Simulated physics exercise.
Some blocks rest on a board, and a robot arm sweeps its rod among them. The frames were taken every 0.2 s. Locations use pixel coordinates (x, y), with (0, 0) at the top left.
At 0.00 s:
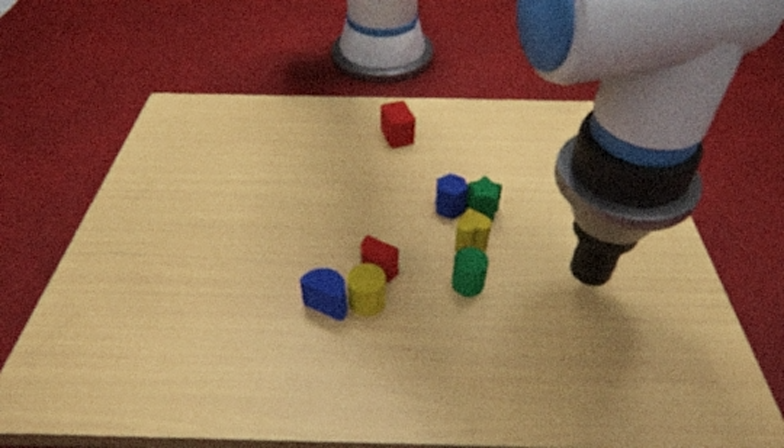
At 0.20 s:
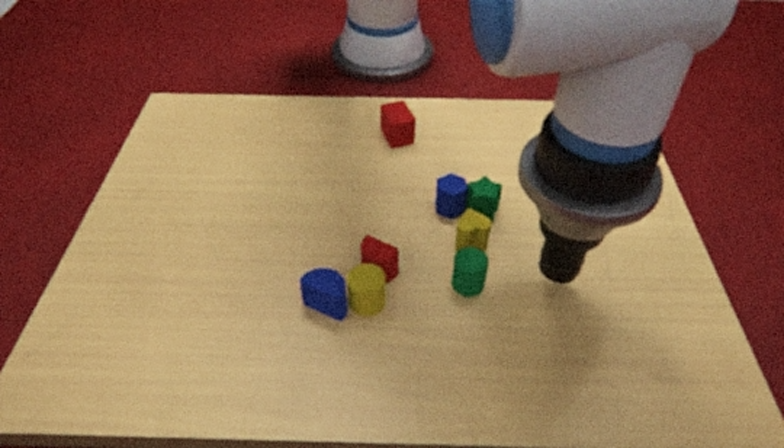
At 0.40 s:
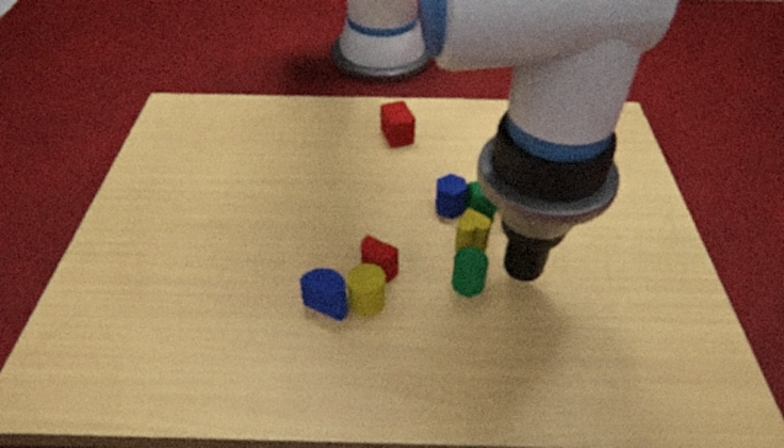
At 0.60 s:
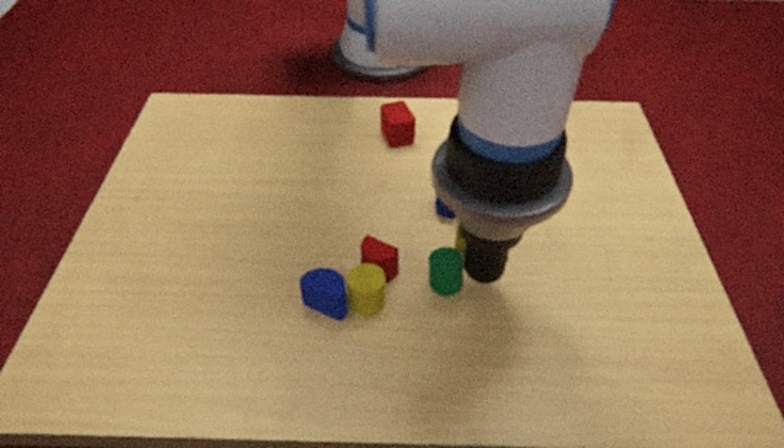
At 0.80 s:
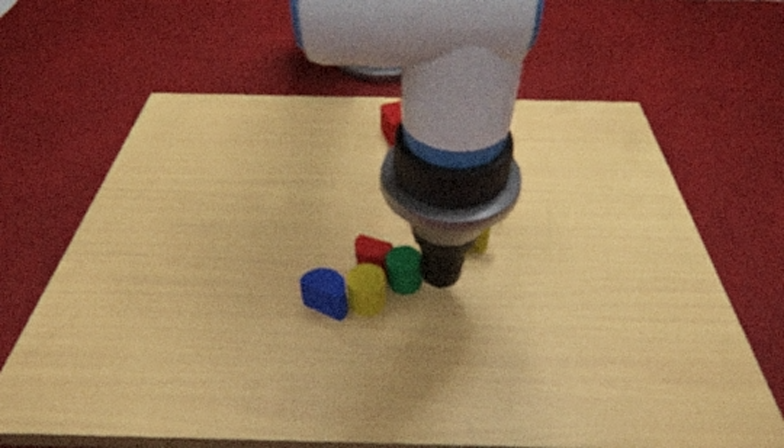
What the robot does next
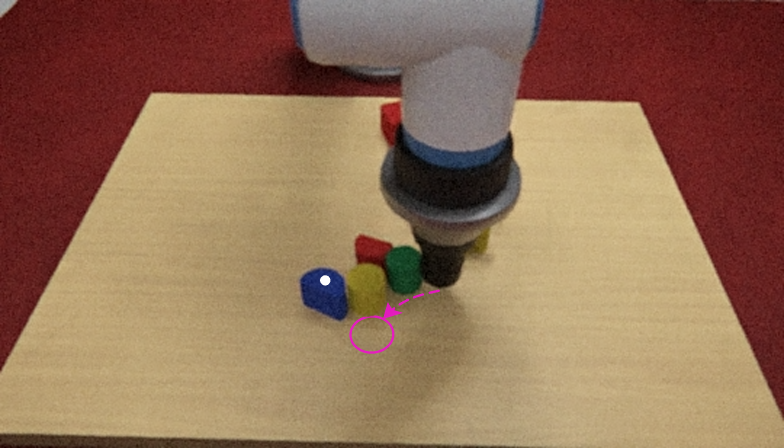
Robot arm sweeping its dark rod leftward across a wooden board, pushing a green cylinder up beside the red and yellow blocks.
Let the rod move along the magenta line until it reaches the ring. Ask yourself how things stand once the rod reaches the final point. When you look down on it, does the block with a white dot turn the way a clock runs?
I believe so.
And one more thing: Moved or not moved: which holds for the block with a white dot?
Its place changes.
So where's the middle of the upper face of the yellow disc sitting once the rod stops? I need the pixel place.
Around pixel (336, 293).
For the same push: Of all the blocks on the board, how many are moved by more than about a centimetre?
It moves three or more blocks.
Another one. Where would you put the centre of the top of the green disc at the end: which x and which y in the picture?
Just about (379, 258).
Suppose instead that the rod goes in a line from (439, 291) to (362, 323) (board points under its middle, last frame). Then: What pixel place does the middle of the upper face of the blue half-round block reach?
I'd expect the centre of its top face to be at (288, 281).
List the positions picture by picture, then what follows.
In the first frame, lower end of the rod (590, 272), tops of blocks, blue half-round block (325, 280), yellow disc (366, 277), red half-round block (377, 248), green disc (472, 259).
In the second frame, rod (559, 269), blocks as before.
In the third frame, rod (523, 267), blocks as before.
In the fourth frame, rod (484, 269), green disc (447, 259).
In the fifth frame, rod (441, 273), blue half-round block (325, 280), yellow disc (366, 277), red half-round block (372, 246), green disc (405, 258).
The drawn path runs from (439, 291) by way of (412, 298) and (389, 313) to (372, 334); the dot is on the blue half-round block.
On the path given first. Halfway along, rod (400, 287); blue half-round block (321, 282); yellow disc (359, 280); red half-round block (364, 235), turned 30° anticlockwise; green disc (380, 255).
At the end, rod (371, 317); blue half-round block (300, 282), turned 25° clockwise; yellow disc (336, 293); red half-round block (364, 236), turned 30° anticlockwise; green disc (379, 258).
